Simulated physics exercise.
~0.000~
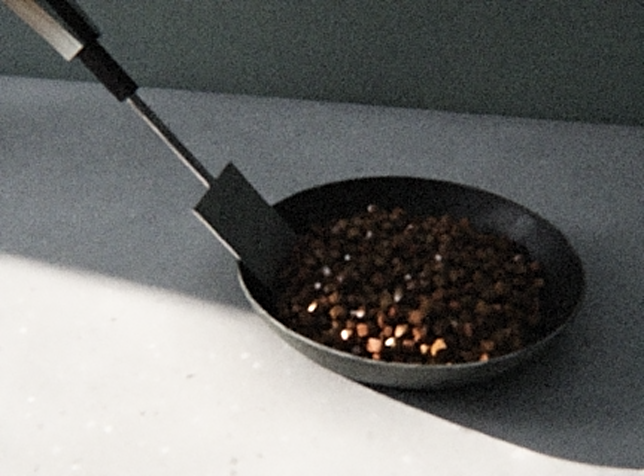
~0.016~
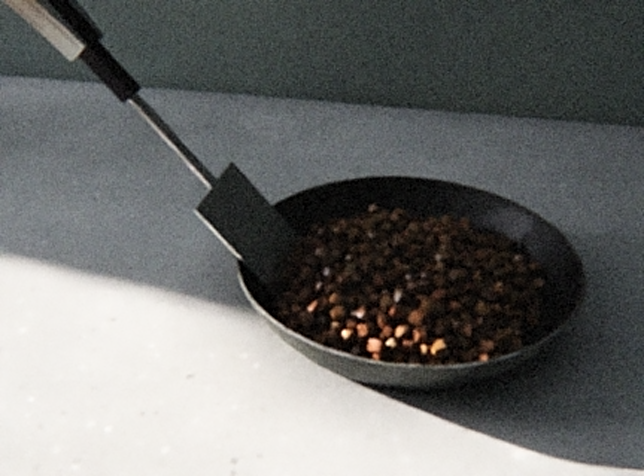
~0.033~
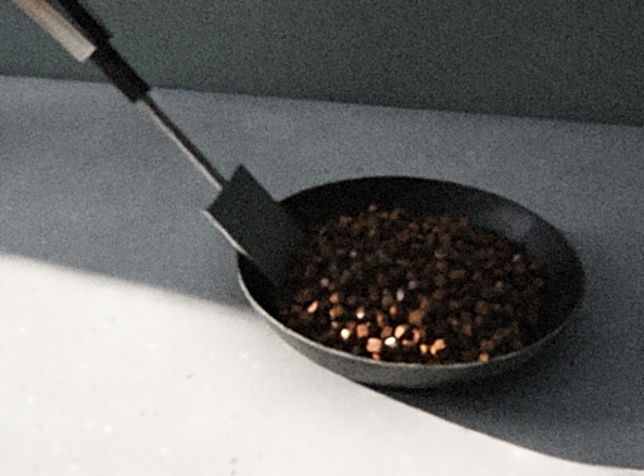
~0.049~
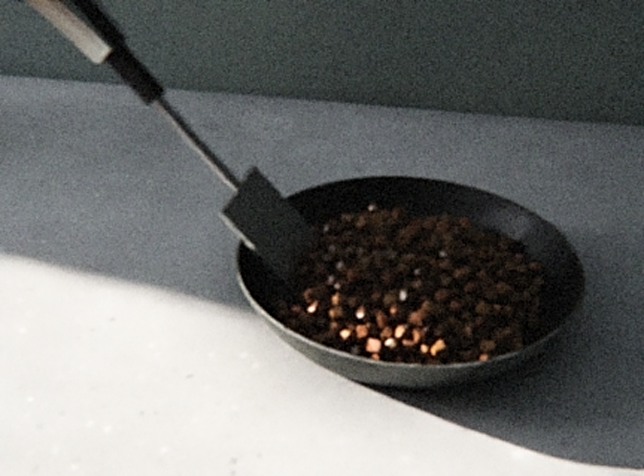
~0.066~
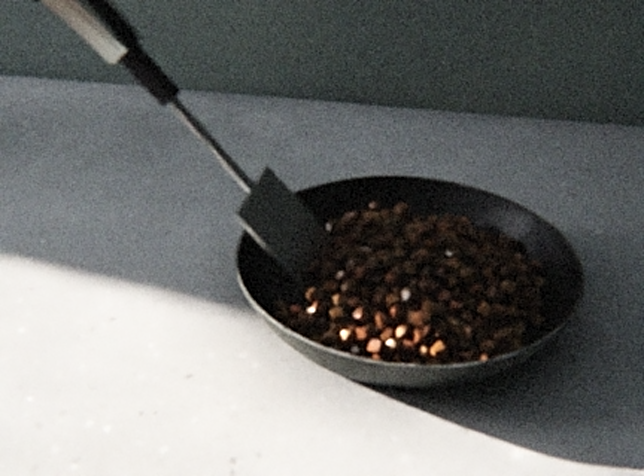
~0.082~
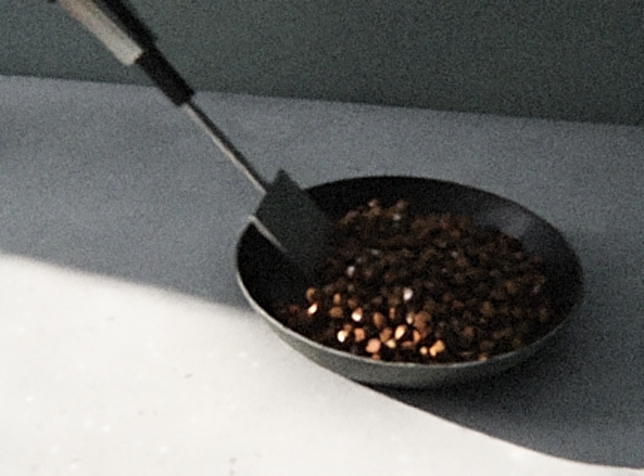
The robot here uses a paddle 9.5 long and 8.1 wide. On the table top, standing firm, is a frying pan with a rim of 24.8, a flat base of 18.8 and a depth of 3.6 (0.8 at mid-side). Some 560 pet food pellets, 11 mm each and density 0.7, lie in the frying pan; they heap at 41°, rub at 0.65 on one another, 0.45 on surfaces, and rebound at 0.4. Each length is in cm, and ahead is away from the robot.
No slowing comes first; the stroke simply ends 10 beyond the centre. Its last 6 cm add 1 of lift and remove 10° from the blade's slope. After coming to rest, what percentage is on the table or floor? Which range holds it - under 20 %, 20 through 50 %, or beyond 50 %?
The range 20 through 50 % holds it.
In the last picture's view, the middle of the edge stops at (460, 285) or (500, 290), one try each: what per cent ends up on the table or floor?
Respectively some 5 and 10 percent end on the table or floor.
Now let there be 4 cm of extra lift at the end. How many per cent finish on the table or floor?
I'd reckon around 30 per cent.
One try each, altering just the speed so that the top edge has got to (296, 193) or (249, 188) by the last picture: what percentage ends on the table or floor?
About 40 and 25 percent.
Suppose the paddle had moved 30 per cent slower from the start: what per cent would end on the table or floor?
Roughly 20 per cent, I'd say.
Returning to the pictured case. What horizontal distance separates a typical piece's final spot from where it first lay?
Some 5 cm.
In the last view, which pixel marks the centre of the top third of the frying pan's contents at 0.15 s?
I'd put it close to (456, 268) in the last picture.
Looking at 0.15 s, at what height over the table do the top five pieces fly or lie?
I'd put it close to 5 cm.
After 0.15 s, sloping 49°, highest piece 5 above the table; 558 in the frying pan.
After 0.23 s, sloping 46°, highest piece 7 above the table; 552 in the frying pan, 6 on the blade or in flight.
After 0.46 s, sloping 39°, highest piece 6 above the table; 406 in the frying pan, 143 on the table or floor, 9 on the blade or in flight.
After 1.51 s, sloping 39°, highest piece 5 above the table; 402 in the frying pan, 156 on the table or floor.
At rest, 402 in the frying pan, 156 on the table or floor. That is 28 % on the table or floor.
